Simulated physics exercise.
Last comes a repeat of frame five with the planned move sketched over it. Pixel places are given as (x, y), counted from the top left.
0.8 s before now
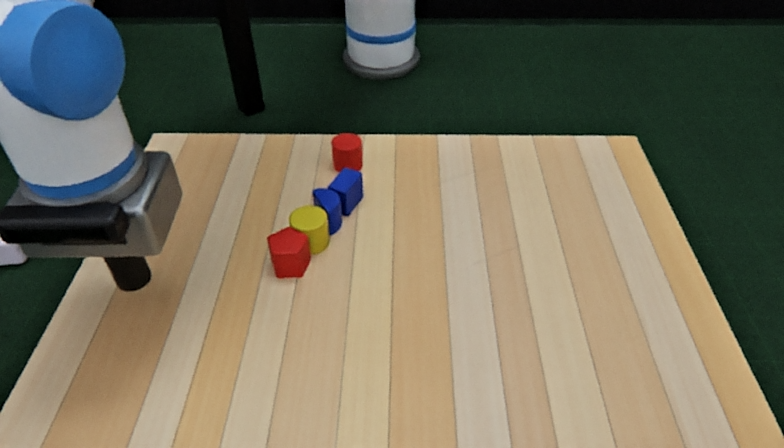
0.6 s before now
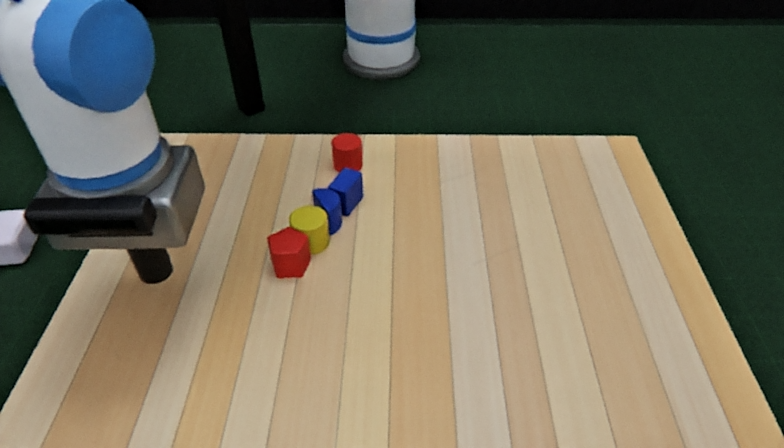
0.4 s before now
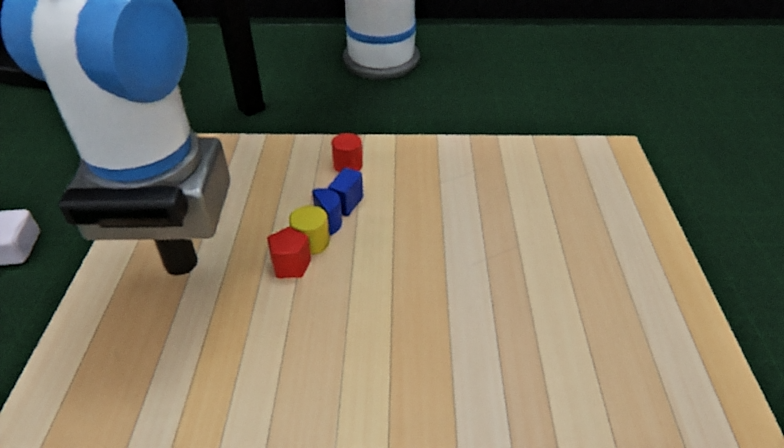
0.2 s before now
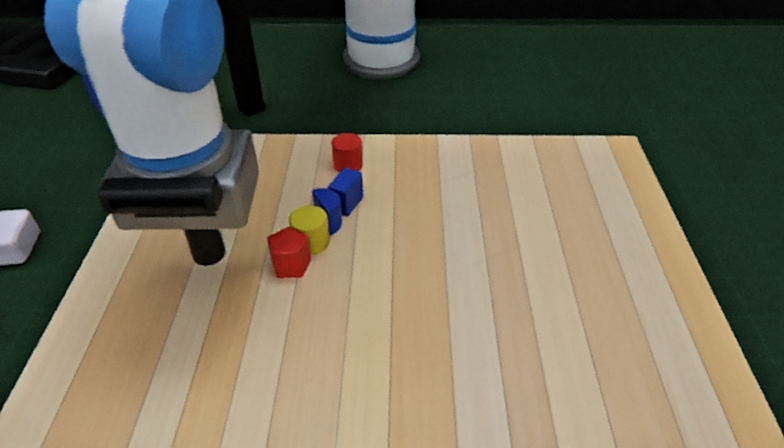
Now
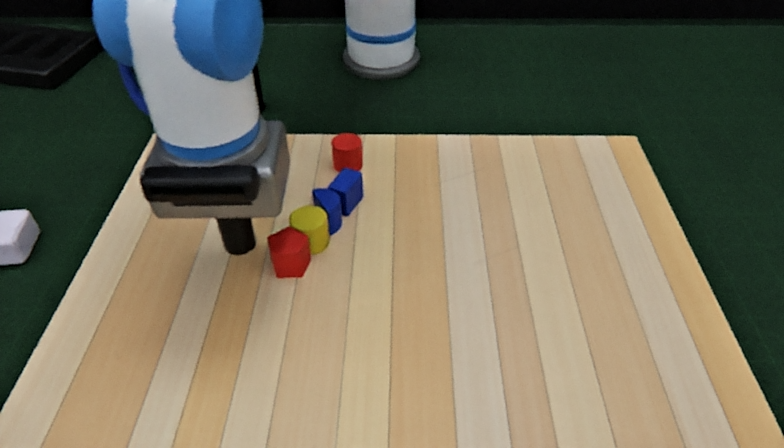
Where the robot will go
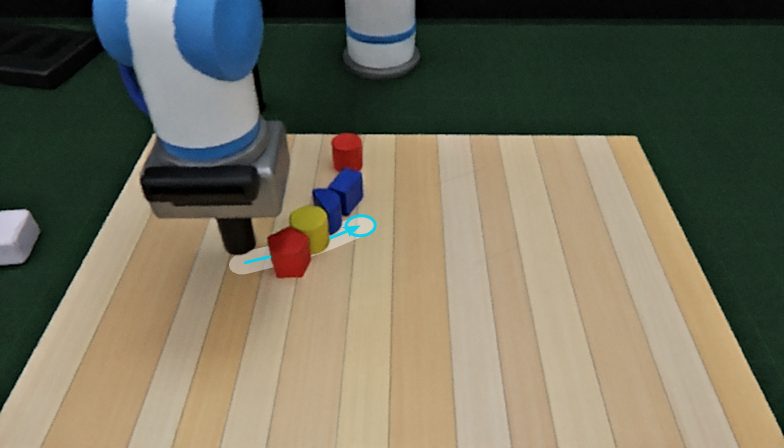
A white and blue robot arm holding a short dark bar stands over the left side of a striped wooden table on a dark green floor, seen from a fixed, raised view. Left of the table's middle, a red pentagon, yellow round block and two blue blocks form a slanting row, with a red cylinder behind. The arm glides steadily right, drawing the bar close to the pentagon, while the blocks stay still.
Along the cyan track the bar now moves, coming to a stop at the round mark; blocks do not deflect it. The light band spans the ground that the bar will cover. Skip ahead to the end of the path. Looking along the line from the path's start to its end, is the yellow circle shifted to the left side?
The answer is no.
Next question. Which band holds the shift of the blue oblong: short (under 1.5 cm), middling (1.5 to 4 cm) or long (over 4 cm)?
My answer is that it shifts 1.5 to 4 cm.
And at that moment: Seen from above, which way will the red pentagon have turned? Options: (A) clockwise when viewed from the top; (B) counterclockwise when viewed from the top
A
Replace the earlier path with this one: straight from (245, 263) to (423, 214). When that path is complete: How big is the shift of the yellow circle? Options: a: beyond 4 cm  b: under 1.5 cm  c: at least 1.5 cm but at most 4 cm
The correct letter is a.
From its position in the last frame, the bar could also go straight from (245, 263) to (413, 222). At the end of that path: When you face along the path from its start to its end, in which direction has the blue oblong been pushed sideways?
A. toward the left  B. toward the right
Letter A.
The line goes from (245, 263) through (306, 247) to (361, 226).
What follows on the original path. One third of the way, bar at (284, 234); red pentagon at (307, 242), turned 45° clockwise; yellow circle at (316, 215).
Two thirds of the way, bar at (324, 222); red pentagon at (319, 241), turned 90° clockwise; yellow circle at (356, 207); blue half-round block at (347, 189), turned 65° anticlockwise; blue oblong at (350, 170), turned 15° anticlockwise.
At the end, bar at (360, 207); red pentagon at (319, 241), turned 90° clockwise; yellow circle at (393, 199); blue half-round block at (352, 187), turned 80° anticlockwise; blue oblong at (352, 168), turned 25° anticlockwise.
